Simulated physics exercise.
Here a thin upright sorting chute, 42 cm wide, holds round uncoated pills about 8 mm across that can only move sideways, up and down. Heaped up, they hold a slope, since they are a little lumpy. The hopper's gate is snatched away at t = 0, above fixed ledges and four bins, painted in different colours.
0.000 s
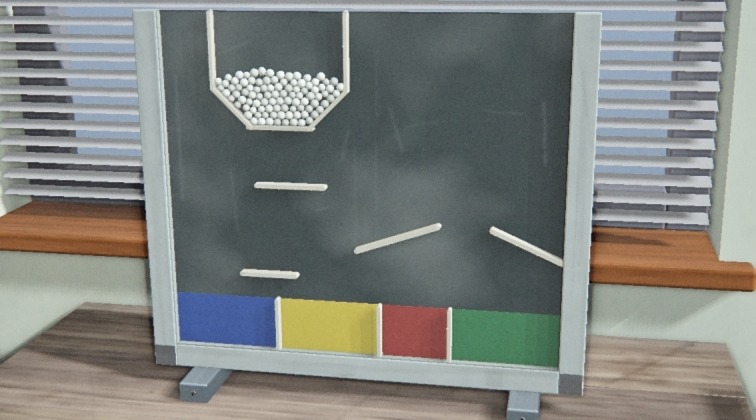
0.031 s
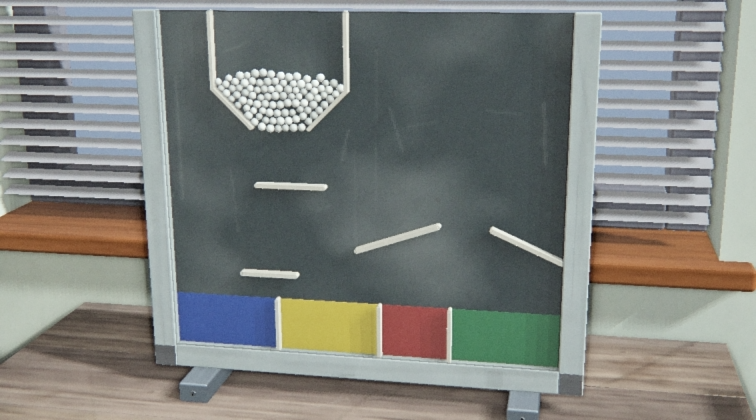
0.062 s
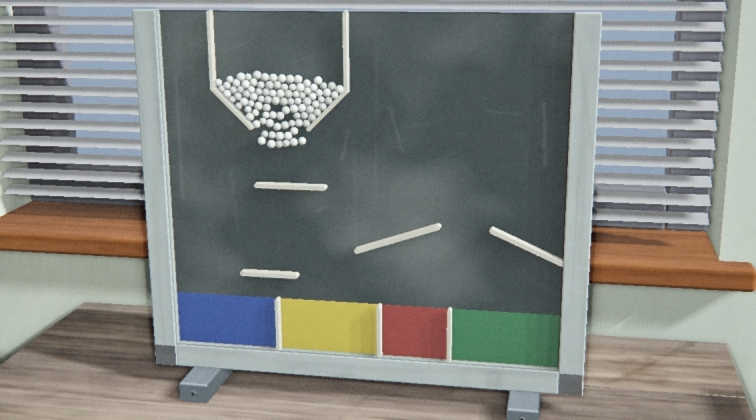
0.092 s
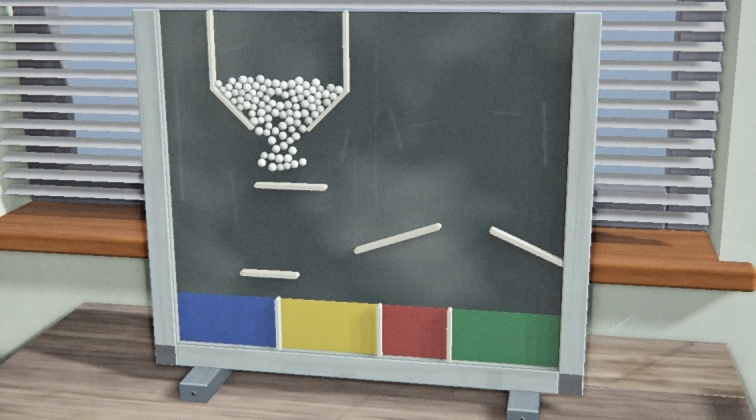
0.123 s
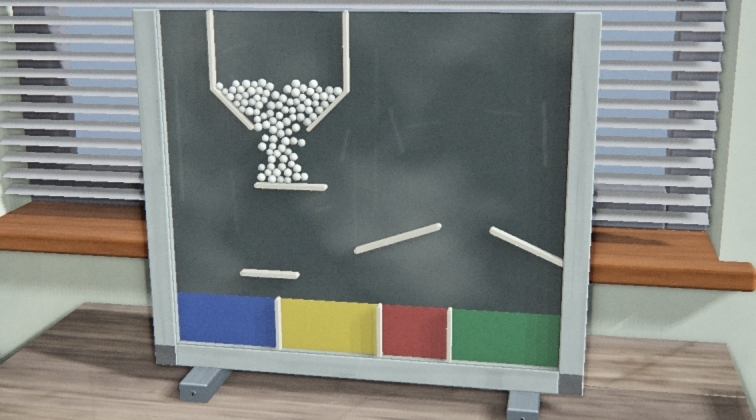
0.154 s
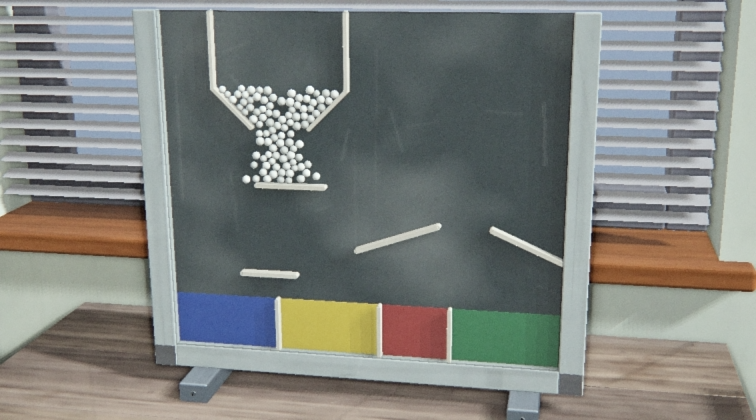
White balls poured from the open bottom of a hopper in front of a dark board, dropped onto the flat ledge below and piled up there, with some spreading toward its ends.
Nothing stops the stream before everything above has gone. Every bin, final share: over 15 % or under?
Final shares: Blue bin over 15 %, green bin under 15 %, yellow bin over 15 %, red bin under 15 %.
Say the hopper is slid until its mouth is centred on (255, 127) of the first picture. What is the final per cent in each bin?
Final per cent - blue bin: 70, green bin: 0, yellow bin: 10, red bin: 0.
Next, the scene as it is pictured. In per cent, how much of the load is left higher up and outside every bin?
Close to 25 in a hundred, I reckon.
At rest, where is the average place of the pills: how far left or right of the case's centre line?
About 11 cm left.
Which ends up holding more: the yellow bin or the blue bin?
More goes to the blue bin.
After 0.24 s 70 % have left the hopper; down in the bins, nothing yet.
After 0.34 s 100 % have left the hopper; down in the bins, blue 5 %.
After 0.55 s 100 % have left the hopper; down in the bins, blue 40 %, yellow 5 %.
In the end, by 1.5 s, blue 50 %, green 0 %, yellow 25 %, red 0 %, left higher up 25 %.
